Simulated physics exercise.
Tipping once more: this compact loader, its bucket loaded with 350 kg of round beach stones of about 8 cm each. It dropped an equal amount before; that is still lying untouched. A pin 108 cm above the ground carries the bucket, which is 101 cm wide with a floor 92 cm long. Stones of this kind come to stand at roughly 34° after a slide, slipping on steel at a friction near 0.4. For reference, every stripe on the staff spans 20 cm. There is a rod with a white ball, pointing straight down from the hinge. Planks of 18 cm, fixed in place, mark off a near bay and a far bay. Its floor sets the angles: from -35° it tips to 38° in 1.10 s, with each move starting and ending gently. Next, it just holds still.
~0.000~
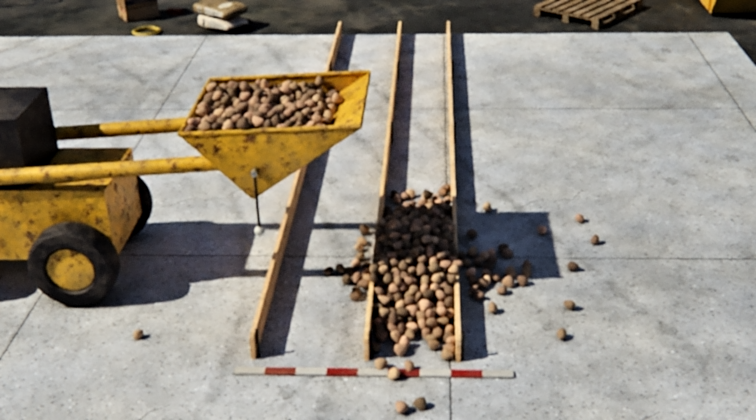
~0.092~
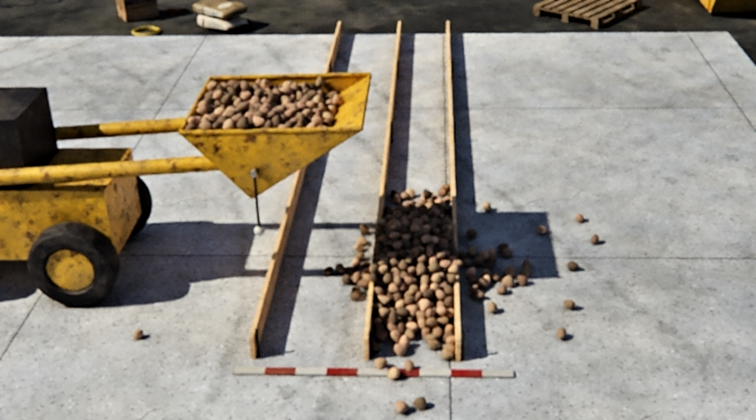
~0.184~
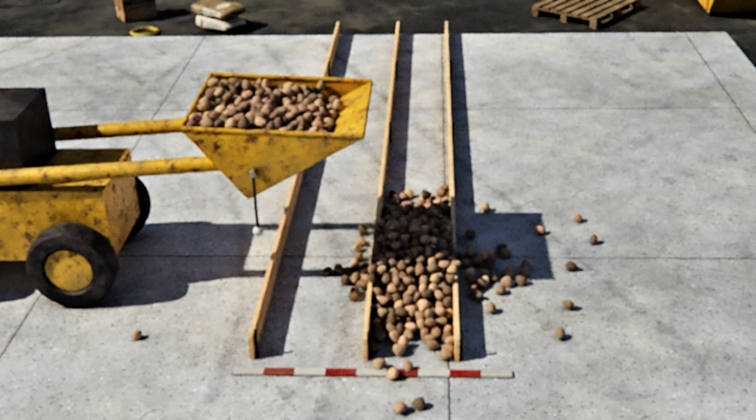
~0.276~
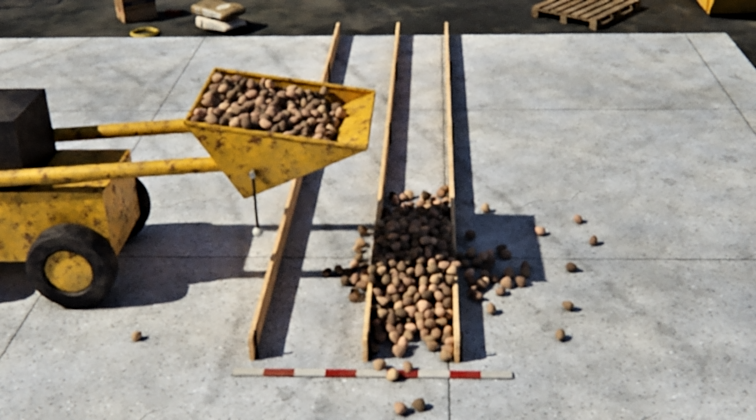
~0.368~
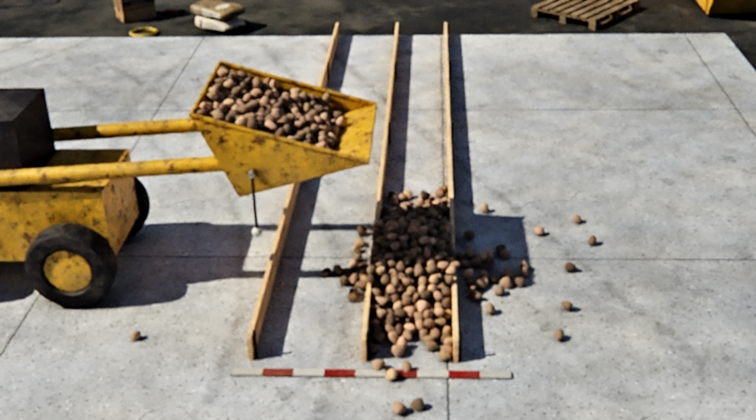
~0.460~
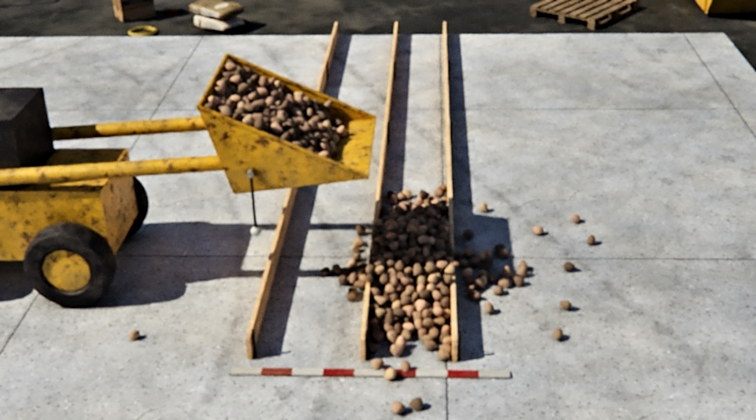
We see a yellow loader at left, its raised bucket full of round brown stones, tilting gradually as the rear edge rises and the load shifts slightly, while an earlier heap lies still between wooden boards on the concrete.
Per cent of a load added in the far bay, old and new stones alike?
Around 42 %.
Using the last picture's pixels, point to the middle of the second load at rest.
I'd say close to (375, 256).
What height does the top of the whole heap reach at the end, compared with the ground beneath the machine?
It reaches near 42 cm up from the ground.
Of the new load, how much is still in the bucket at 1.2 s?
It still holds about 60 per cent.
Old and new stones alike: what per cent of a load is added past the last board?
I'd estimate some 10 per cent.
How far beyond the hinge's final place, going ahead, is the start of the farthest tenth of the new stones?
That's roughly 120 cm.
After 0.8 s the floor is at 26°; in per cent of one load, 100 in the bucket, 3 in the near bay, 91 in the far bay, 6 past the last board; the foremost stones are at (556, 265).
After 1.2 s the floor is at 38°; in per cent of one load, 58 in the bucket, 30 in the near bay, 106 in the far bay, 6 past the last board; the foremost stones are at (556, 265).
After 1.5 s the floor is at 38°; in per cent of one load, 11 in the bucket, 46 in the near bay, 134 in the far bay, 8 past the last board; the foremost stones are at (556, 265).
After 4.1 s the floor is at 38°; in per cent of one load, 0 in the bucket, 52 in the near bay, 133 in the far bay, 15 past the last board; the foremost stones are at (595, 267). Net gain in the far bay, 42.
